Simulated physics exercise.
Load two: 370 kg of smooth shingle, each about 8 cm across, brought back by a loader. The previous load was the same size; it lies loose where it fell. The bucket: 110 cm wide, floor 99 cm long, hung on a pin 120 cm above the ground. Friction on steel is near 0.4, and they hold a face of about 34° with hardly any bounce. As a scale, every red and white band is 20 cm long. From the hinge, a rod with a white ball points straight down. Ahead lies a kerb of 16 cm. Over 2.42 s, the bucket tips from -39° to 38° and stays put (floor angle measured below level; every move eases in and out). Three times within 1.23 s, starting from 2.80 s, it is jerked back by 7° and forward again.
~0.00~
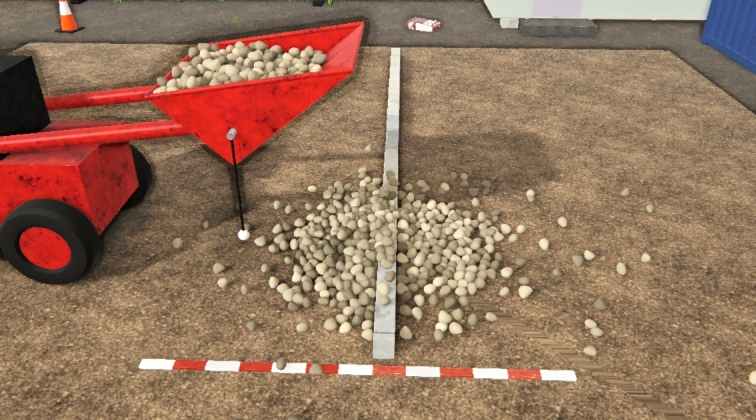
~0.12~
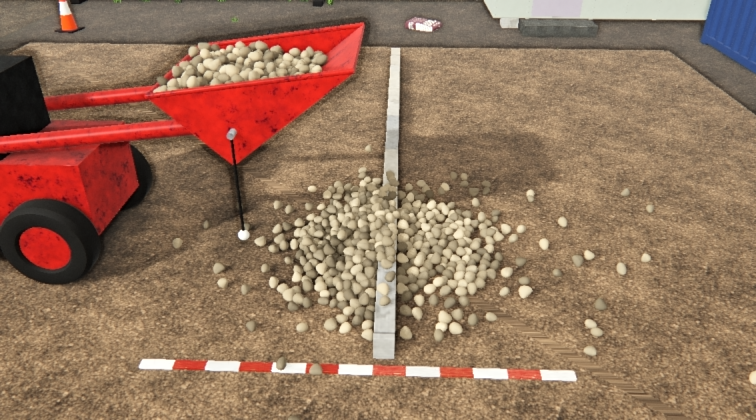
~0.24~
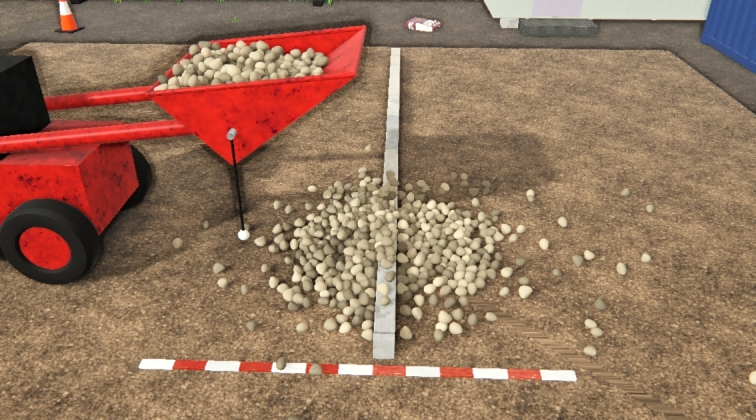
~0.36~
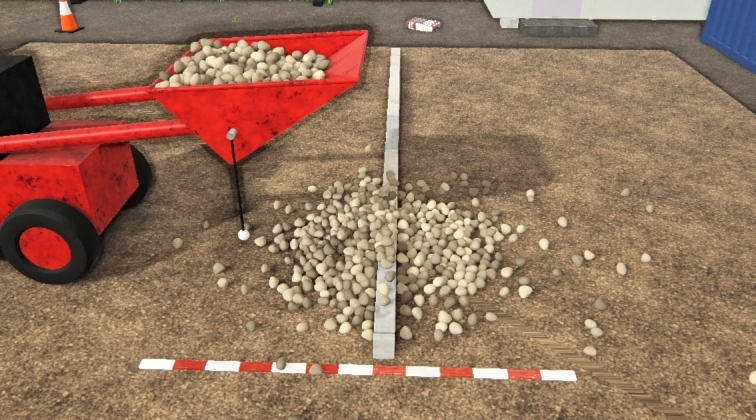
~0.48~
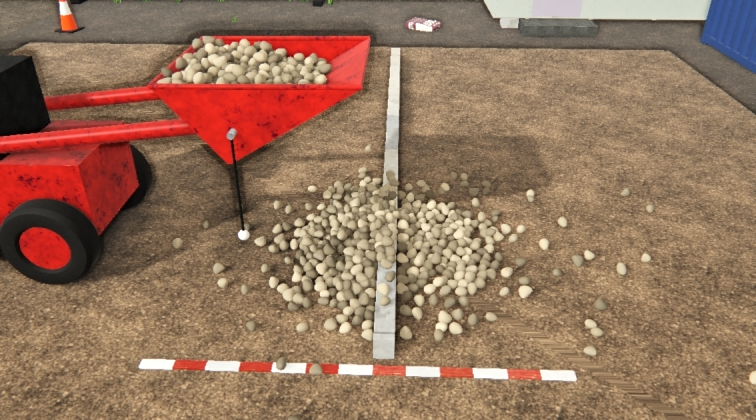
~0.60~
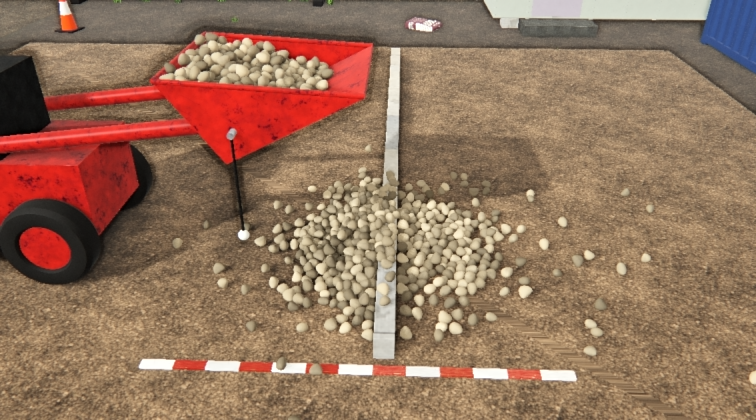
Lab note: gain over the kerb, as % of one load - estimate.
Gain: About 64 %.
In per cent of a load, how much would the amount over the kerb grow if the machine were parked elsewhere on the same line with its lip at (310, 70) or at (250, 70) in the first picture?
Close to 20 per cent, followed by close to 0 per cent.
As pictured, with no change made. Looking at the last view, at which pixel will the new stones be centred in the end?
Centre: Approx. (411, 232).
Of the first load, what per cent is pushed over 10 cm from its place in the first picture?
15 per cent.
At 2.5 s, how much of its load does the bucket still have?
Close to 15 in a hundred.
After 1.8 s the floor is at 26°; in per cent of one load, 93 in the bucket, 70 on this side of the kerb, 38 over the kerb; the foremost stones are at (628, 254).
After 2.5 s the floor is at 38°; in per cent of one load, 13 in the bucket, 109 on this side of the kerb, 78 over the kerb; the foremost stones are at (628, 254).
After 4.5 s the floor is at 38°; in per cent of one load, 0 in the bucket, 98 on this side of the kerb, 102 over the kerb; the foremost stones are at (632, 260).
After 7.1 s the floor is at 38°; in per cent of one load, 0 in the bucket, 98 on this side of the kerb, 102 over the kerb; the foremost stones are at (632, 260). Net gain over the kerb, 64.
